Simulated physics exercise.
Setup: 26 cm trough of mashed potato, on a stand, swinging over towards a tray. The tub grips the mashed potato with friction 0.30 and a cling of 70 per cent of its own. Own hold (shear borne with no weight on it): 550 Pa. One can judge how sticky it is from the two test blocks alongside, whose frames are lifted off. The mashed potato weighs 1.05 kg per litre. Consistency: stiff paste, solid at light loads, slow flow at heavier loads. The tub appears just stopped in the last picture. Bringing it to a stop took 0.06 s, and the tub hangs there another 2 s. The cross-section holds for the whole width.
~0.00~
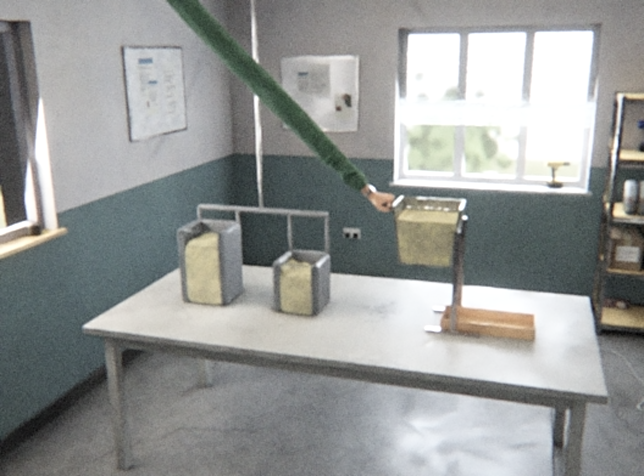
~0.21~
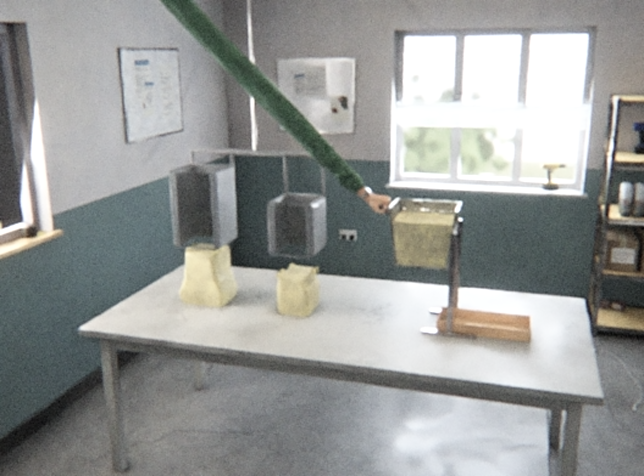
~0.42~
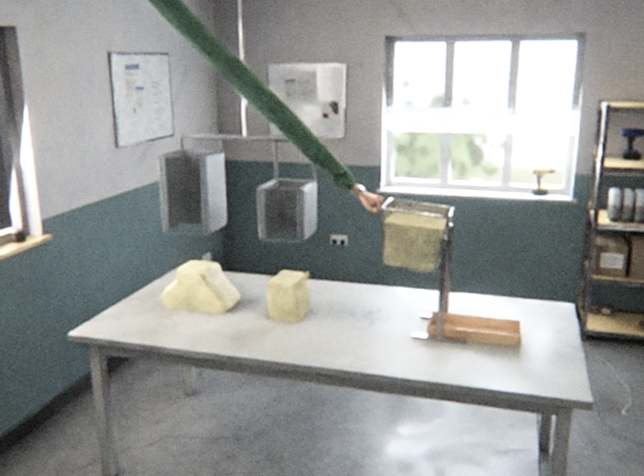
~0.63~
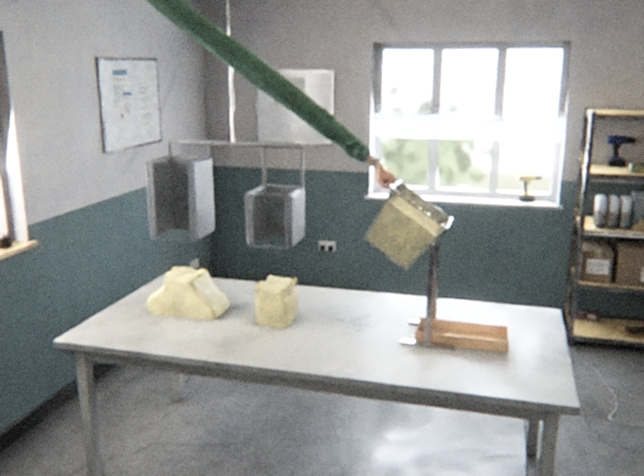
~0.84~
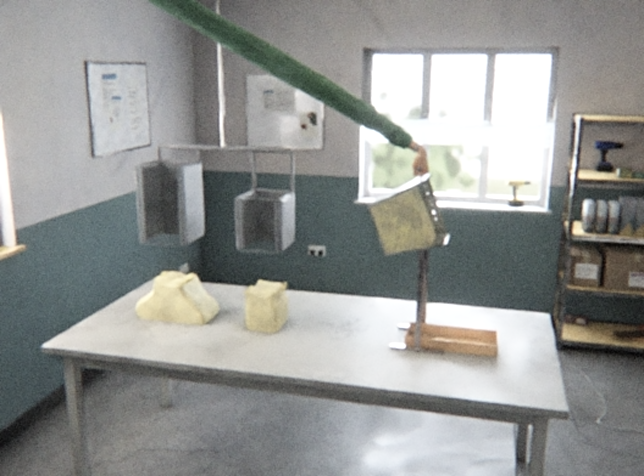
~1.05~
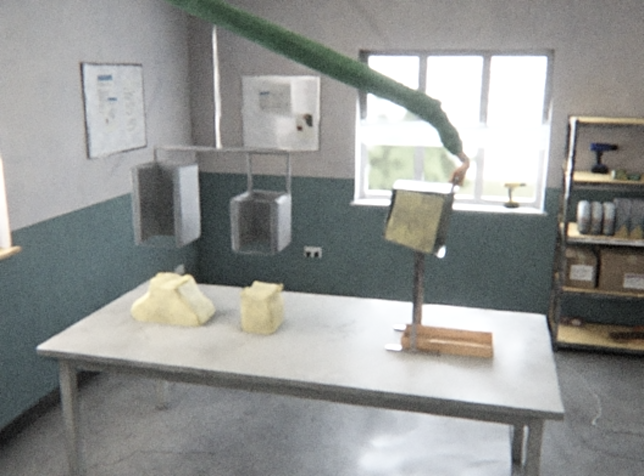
A long green-sleeved arm reaches from the top of a grey and teal workroom, seen from slightly above a pale table, its hand on a tub of yellowish mash at right, above a wooden tray. Two grey open boxes lift off two pale yellow blocks at left, and the taller block slumps. The hand then swings the tub over onto its side as the view drifts right.
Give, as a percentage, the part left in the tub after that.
I would say roughly 0 per cent is left.
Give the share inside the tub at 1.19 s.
Some 95 per cent.
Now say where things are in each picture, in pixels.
The first frame shows handle-side rim at (394, 206), tilt 0 degrees; top of the mashed potato at (398, 219); blocks stand 31 cm, 20 cm (left to right).
The second frame shows handle-side rim at (391, 208), tilt 0 degrees; top of the mashed potato at (395, 221); blocks stand 27 cm, 20 cm (left to right).
The third frame shows handle-side rim at (384, 208), tilt 5 degrees; top of the mashed potato at (389, 222); blocks stand 21 cm, 19 cm (left to right).
The fourth frame shows handle-side rim at (394, 189), tilt 34 degrees; top of the mashed potato at (390, 203); blocks stand 20 cm, 19 cm (left to right).
The fifth frame shows handle-side rim at (424, 183), tilt 69 degrees; top of the mashed potato at (412, 191); blocks stand 20 cm, 19 cm (left to right).
The sixth frame shows handle-side rim at (455, 195), tilt 99 degrees; top of the mashed potato at (401, 191); blocks stand 20 cm, 19 cm (left to right).
After 1.19 s, the tub is at 99 degrees and holds 94 %.
After 1.36 s, the tub is at 99 degrees and holds 53 %.
After 1.53 s, the tub is at 99 degrees and holds 30 %.
After 1.70 s, the tub is at 99 degrees and holds 14 %.
After 3.05 s, at the end, the tub is at 99 degrees and holds 0 %.
